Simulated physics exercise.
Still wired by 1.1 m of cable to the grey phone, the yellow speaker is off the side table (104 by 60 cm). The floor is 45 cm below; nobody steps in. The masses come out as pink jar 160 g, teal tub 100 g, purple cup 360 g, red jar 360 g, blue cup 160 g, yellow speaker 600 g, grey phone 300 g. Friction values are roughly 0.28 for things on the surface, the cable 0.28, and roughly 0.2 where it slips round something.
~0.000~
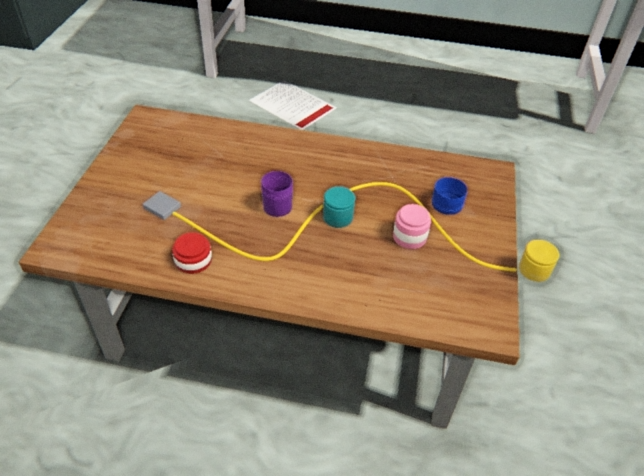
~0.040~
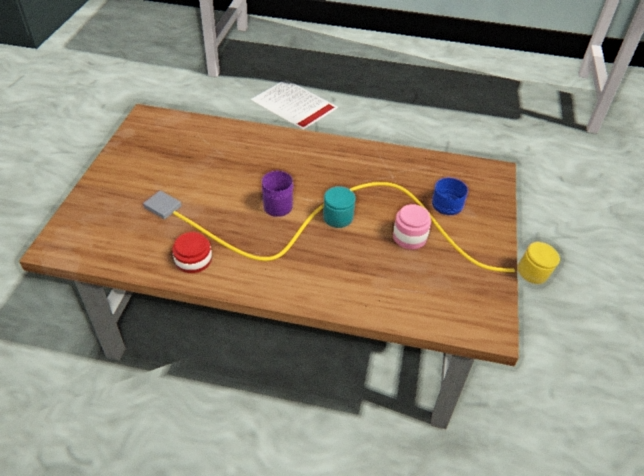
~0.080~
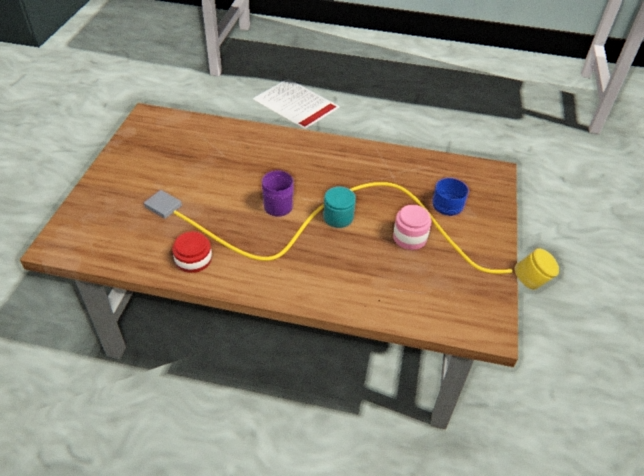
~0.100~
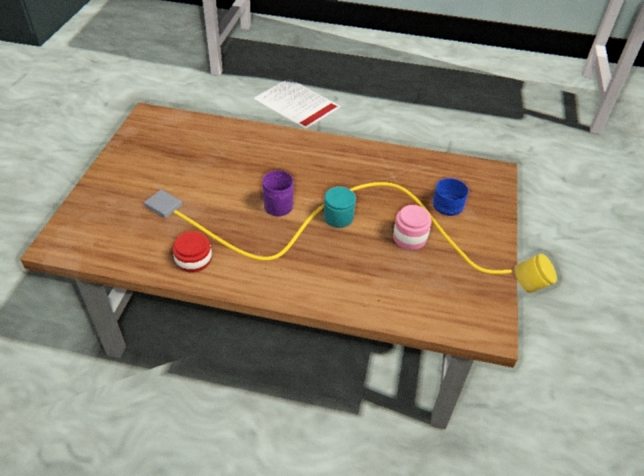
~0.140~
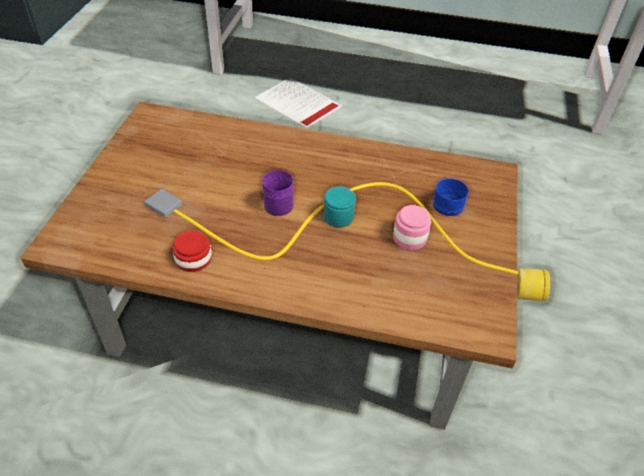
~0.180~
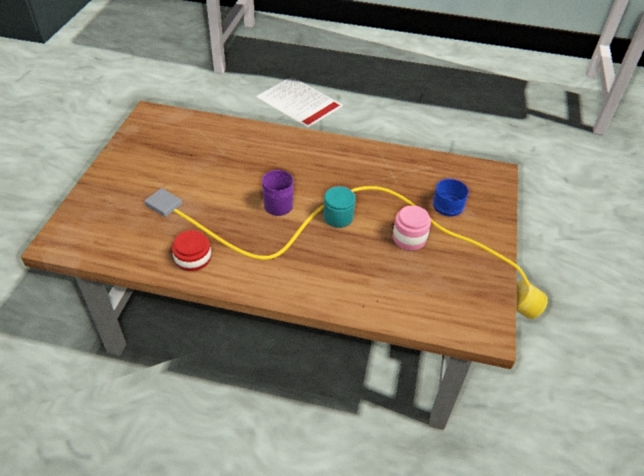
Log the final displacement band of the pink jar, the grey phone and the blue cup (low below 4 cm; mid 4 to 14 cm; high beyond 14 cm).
Log: Pink jar mid, grey phone high, blue cup low.
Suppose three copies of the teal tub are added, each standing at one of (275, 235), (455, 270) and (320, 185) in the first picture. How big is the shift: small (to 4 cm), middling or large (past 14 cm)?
The first moves a fair bit, the second just a bit, and the third just a bit.
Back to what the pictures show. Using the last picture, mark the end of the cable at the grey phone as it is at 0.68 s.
Look around (264, 213) and you'll see it.
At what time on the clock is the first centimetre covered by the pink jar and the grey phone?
Pink jar 0.36 s; grey phone 0.32 s, roughly.
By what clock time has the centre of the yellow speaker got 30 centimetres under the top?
It happens at 0.30 seconds on the clock.
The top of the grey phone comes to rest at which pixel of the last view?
Somewhere around (262, 220) is where it ends up.
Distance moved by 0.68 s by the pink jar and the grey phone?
I'd say the pink jar is some 10 cm out, the grey phone some 25 cm.
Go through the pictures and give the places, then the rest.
Shows, pink jar (414, 214); grey phone (161, 203); blue cup (451, 188); cable runs through (472, 259) (288, 248), in the first frame.
Shows, yellow speaker (542, 253); cable runs through (471, 260), in the second frame.
Shows, yellow speaker (537, 269); cable runs through (469, 261), in the third frame.
Shows, yellow speaker (536, 274); cable runs through (469, 262), in the fourth frame.
Shows, yellow speaker (532, 285); cable runs through (473, 260), in the fifth frame.
Shows, pink jar (414, 216); grey phone (163, 200); blue cup (452, 190); cable runs through (498, 256) (287, 246), in the sixth frame.
At 0.4 s, the cable's tail end at (245, 206); grey phone 15 cm off its start, pink jar 6 cm off its start, teal tub 14 cm off its start.
At 0.7 s, the cable's tail end at (264, 213); grey phone 24 cm off its start, pink jar 9 cm off its start, teal tub 25 cm off its start.
At 0.9 s, the cable's tail end at (264, 213); grey phone 24 cm off its start at (262, 220), pink jar 9 cm off its start at (412, 247), teal tub 25 cm off its start at (354, 283).
At 1.2 s, the cable's tail end at (264, 213); grey phone 24 cm off its start, pink jar 9 cm off its start, teal tub 25 cm off its start.
At 2.4 s, the cable's tail end at (264, 213); grey phone 24 cm off its start at (262, 220), pink jar 9 cm off its start at (412, 247), blue cup 0 cm off its start at (453, 190), teal tub 25 cm off its start at (354, 283).
